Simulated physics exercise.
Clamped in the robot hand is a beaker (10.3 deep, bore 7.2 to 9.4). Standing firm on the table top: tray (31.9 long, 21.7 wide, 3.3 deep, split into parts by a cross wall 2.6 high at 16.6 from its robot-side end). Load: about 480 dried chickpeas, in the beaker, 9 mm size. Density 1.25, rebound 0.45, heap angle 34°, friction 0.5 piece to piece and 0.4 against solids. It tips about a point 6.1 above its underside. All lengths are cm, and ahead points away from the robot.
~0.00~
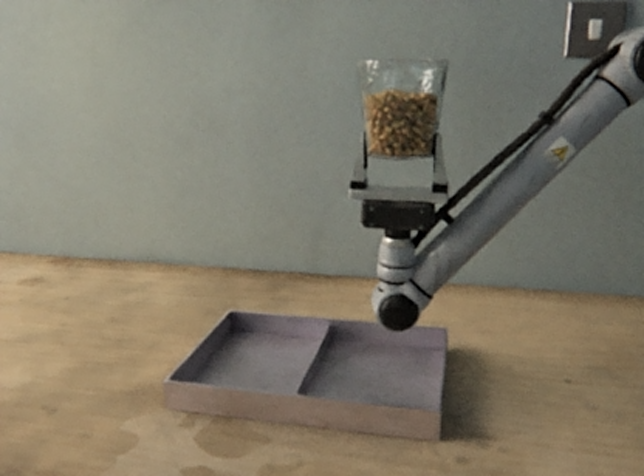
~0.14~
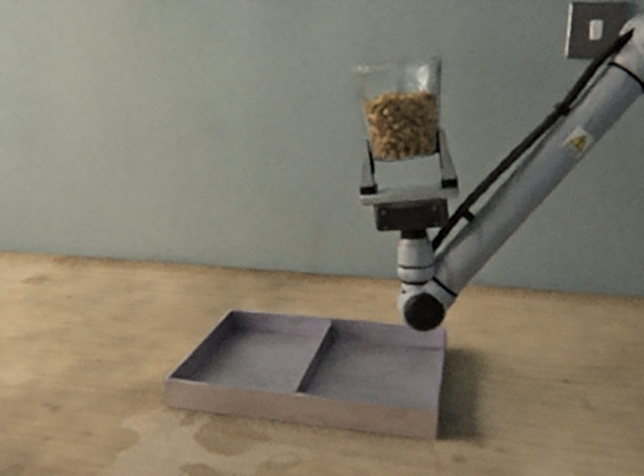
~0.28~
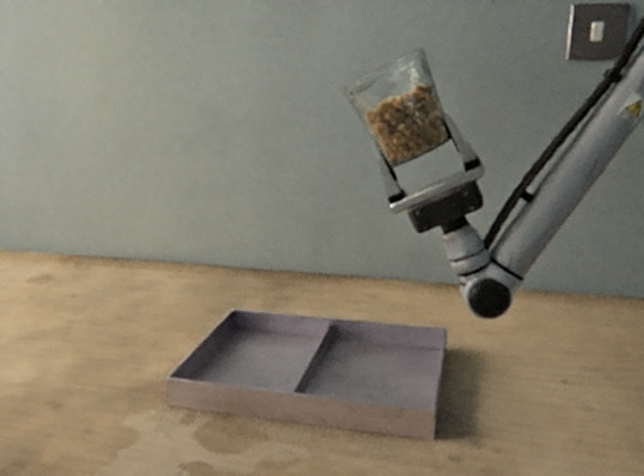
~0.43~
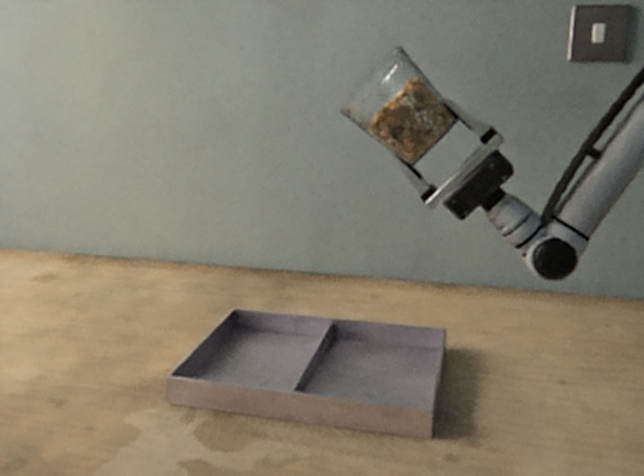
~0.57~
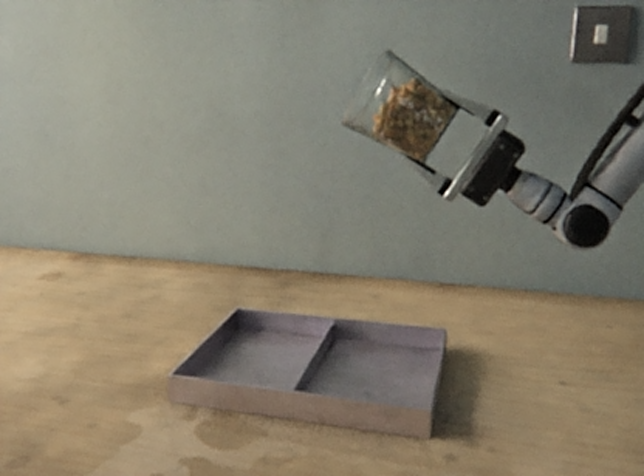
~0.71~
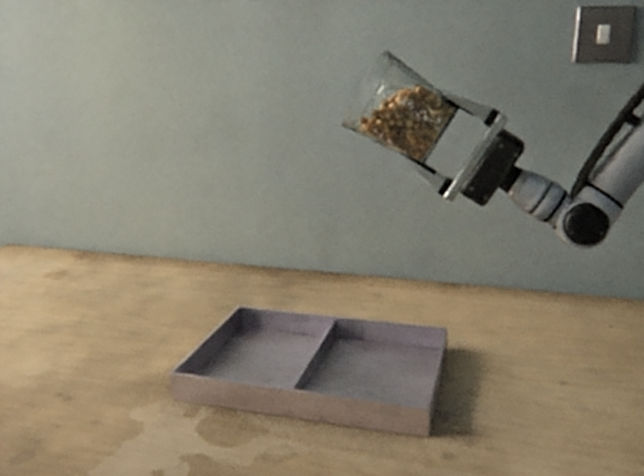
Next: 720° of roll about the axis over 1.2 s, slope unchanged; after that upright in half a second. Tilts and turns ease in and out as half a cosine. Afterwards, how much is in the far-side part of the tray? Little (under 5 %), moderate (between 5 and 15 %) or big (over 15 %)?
Share in the far-side part of the tray: Little (under 5 %).
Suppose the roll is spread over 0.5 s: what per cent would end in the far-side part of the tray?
In that case some 0 per cent.
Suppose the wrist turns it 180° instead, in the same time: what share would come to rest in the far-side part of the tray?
In that case some 0 per cent.
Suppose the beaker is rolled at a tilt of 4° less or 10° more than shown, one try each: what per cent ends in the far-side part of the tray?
Some 0 and 10 per cent.
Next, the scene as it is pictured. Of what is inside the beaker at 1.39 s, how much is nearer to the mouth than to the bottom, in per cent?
Some 30 per cent.
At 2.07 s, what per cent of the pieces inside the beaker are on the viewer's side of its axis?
Roughly 55 per cent.
After 1.39 s, tipped 60°, highest piece 40 above the table; 478 in the beaker, 2 in flight or on a rim.
After 2.07 s, tipped 46°, highest piece 38 above the table; 475 in the beaker, 3 in the robot-side part, 1 in the far-side part, 1 in flight or on a rim.
After 2.61 s, upright, highest piece 40 above the table; 475 in the beaker, 3 in the robot-side part, 2 in the far-side part.
After 3.31 s, upright, highest piece 40 above the table; 475 in the beaker, 3 in the robot-side part, 2 in the far-side part.
In the end, 475 in the beaker, 3 in the robot-side part, 2 in the far-side part. That is 0 % in the far-side part of the tray.
